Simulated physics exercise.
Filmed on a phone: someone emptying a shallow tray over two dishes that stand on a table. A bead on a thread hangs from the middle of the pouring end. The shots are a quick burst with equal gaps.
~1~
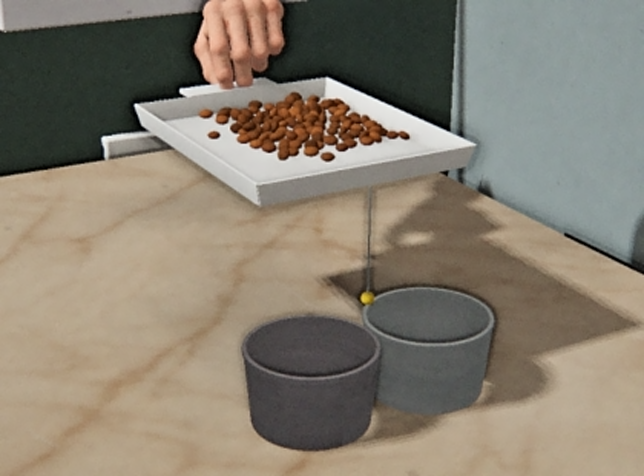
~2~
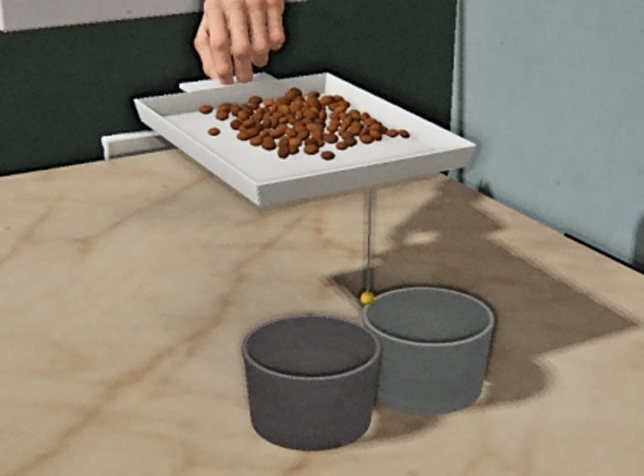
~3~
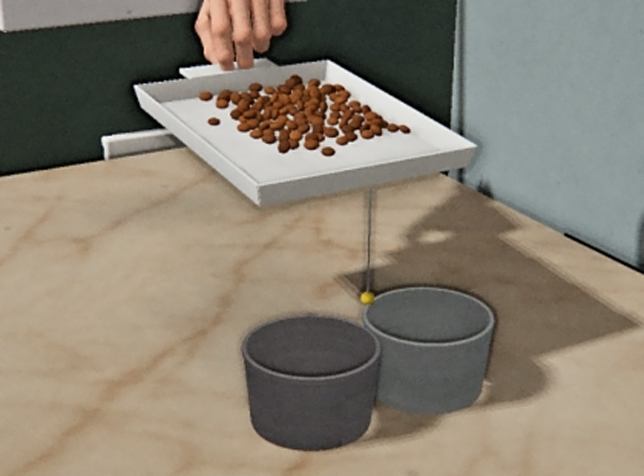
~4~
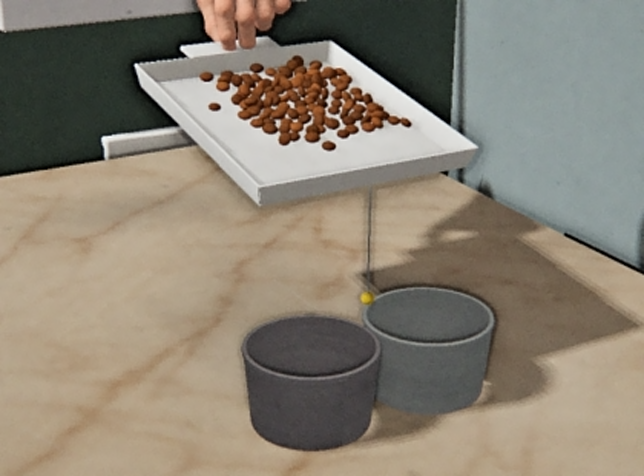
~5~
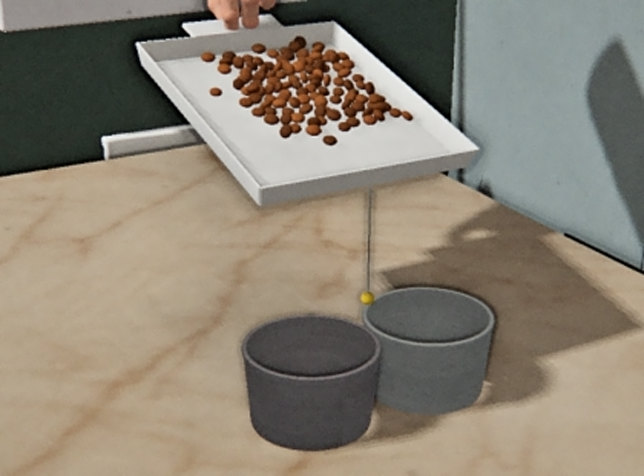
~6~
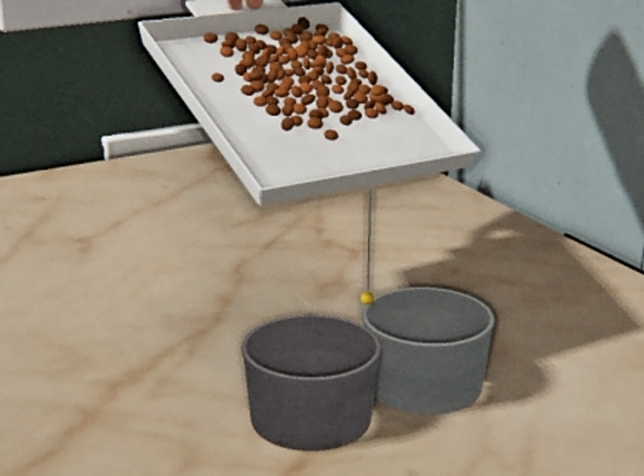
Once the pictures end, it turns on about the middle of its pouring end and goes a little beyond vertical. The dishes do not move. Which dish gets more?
It favours the right dish.
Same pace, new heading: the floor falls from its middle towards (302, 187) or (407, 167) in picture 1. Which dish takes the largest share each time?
The first try: Left. The second: The right dish.
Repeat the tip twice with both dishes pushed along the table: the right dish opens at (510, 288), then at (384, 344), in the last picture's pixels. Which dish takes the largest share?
The first try: The dish on the left. The second: The right-hand dish.
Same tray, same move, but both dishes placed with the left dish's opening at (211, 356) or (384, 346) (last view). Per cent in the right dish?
About 10 and 30 per cent.
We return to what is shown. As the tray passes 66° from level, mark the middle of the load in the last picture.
Roughly at (390, 169).
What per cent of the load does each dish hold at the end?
About: Left dish 20, right dish 40 per cent.
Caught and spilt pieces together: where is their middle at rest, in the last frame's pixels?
Roughly at (421, 393).
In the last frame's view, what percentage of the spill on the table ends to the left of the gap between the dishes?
About 20 per cent.
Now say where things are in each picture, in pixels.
The first picture shows corners of the pouring end near (260, 182) and (468, 144), level; middle of the load near (294, 125), bits of dog kibble; left dish near (345, 405); right dish near (464, 370); bead on its thread near (368, 298).
The second picture shows corners of the pouring end near (260, 182) and (468, 144), level; middle of the load near (294, 122).
The third picture shows corners of the pouring end near (260, 182) and (469, 145), tipped barely, level across its low end; middle of the load near (294, 112).
The fourth picture shows corners of the pouring end near (262, 183) and (470, 145), tipped a little, level across its low end; middle of the load near (295, 99).
The fifth picture shows corners of the pouring end near (263, 184) and (471, 147), tipped a little, level across its low end; middle of the load near (297, 85).
The sixth picture shows corners of the pouring end near (264, 185) and (472, 148), tipped clearly, level across its low end; middle of the load near (300, 72); left dish near (345, 405); right dish near (464, 370).
Shortly afterwards, tray tipped steeply; the bulk on the tray; near a quarter in the air.
Next, tray tipped past a quarter turn; near a quarter on the tray; a little in the left dish; near a quarter in the right dish; near a quarter outside both; a little in the air.
Some moments later, tray tipped past a quarter turn; near a quarter in the left dish; near half in the right dish; near a third outside both.
In the end, tray tipped past a quarter turn; near a quarter in the left dish; near half in the right dish; near a third outside both.
